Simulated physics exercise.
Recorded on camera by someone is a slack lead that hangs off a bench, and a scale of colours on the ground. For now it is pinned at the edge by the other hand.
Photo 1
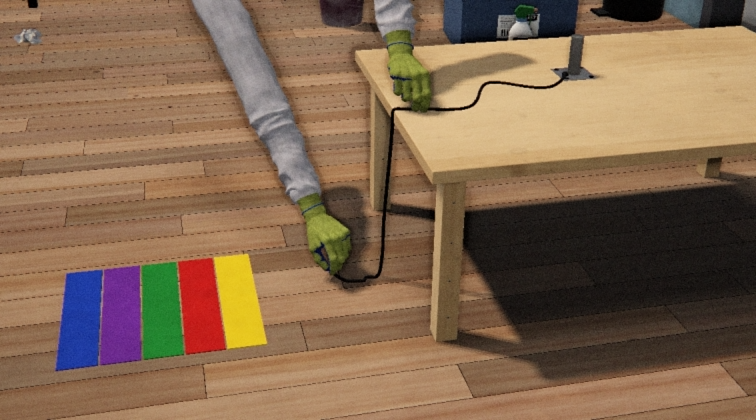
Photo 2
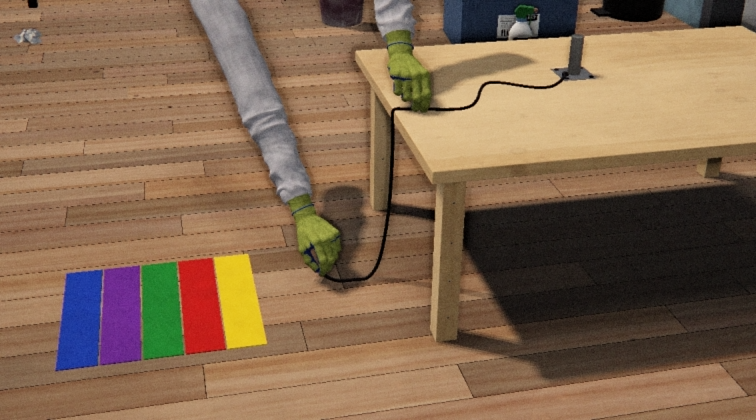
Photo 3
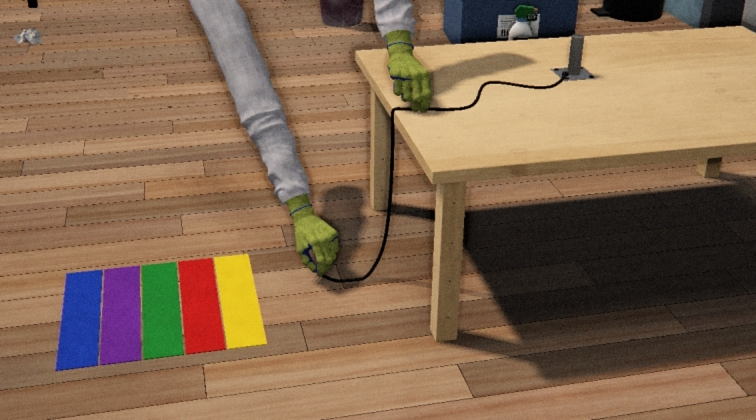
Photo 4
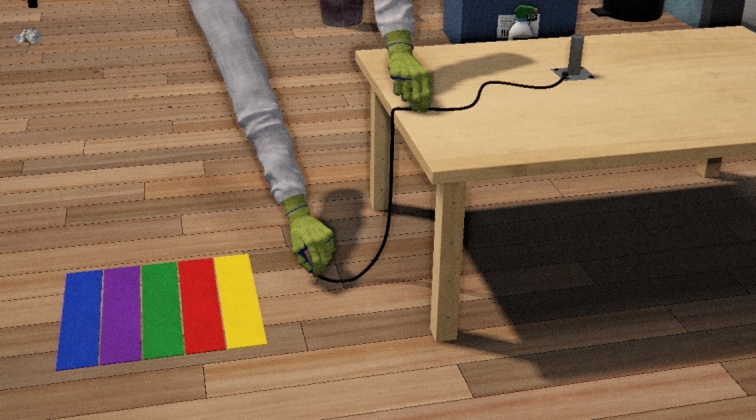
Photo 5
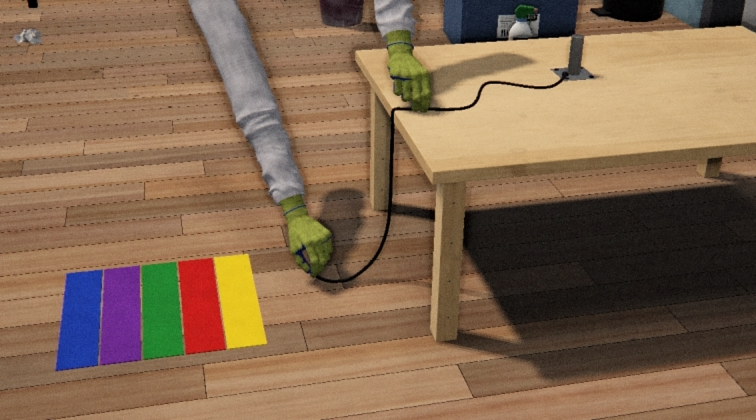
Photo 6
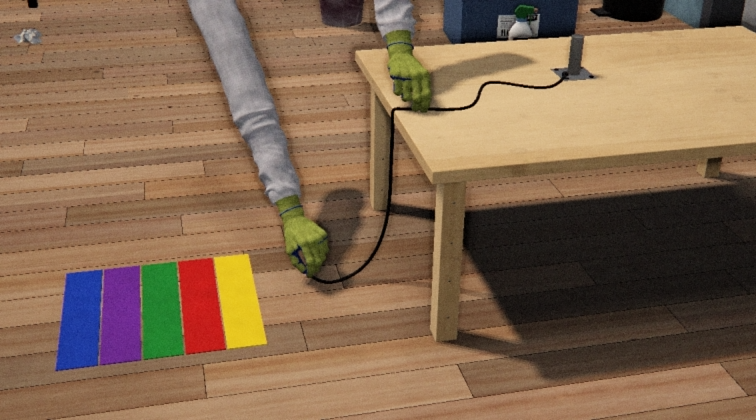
A green-gloved hand holding a dangling black cord moves slightly left near coloured floor stripes.
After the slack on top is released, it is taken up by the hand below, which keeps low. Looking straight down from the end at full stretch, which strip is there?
The green strip is there.
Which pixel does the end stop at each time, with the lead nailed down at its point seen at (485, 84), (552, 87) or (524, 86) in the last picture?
Result per try (px, approx.): (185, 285); (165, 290); (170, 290).
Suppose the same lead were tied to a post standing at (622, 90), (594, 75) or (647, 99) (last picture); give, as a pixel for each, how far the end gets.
Close to (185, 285), (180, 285) and (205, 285) in that order.
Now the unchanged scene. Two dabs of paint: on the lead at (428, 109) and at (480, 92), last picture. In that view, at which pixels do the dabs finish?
Final spots: (378, 120), then (451, 95).
Early on, end near (217, 282); over red.
Midway, end near (178, 287); over green.
At the end of the slack, end near (154, 289); over green. It halts on the green strip.
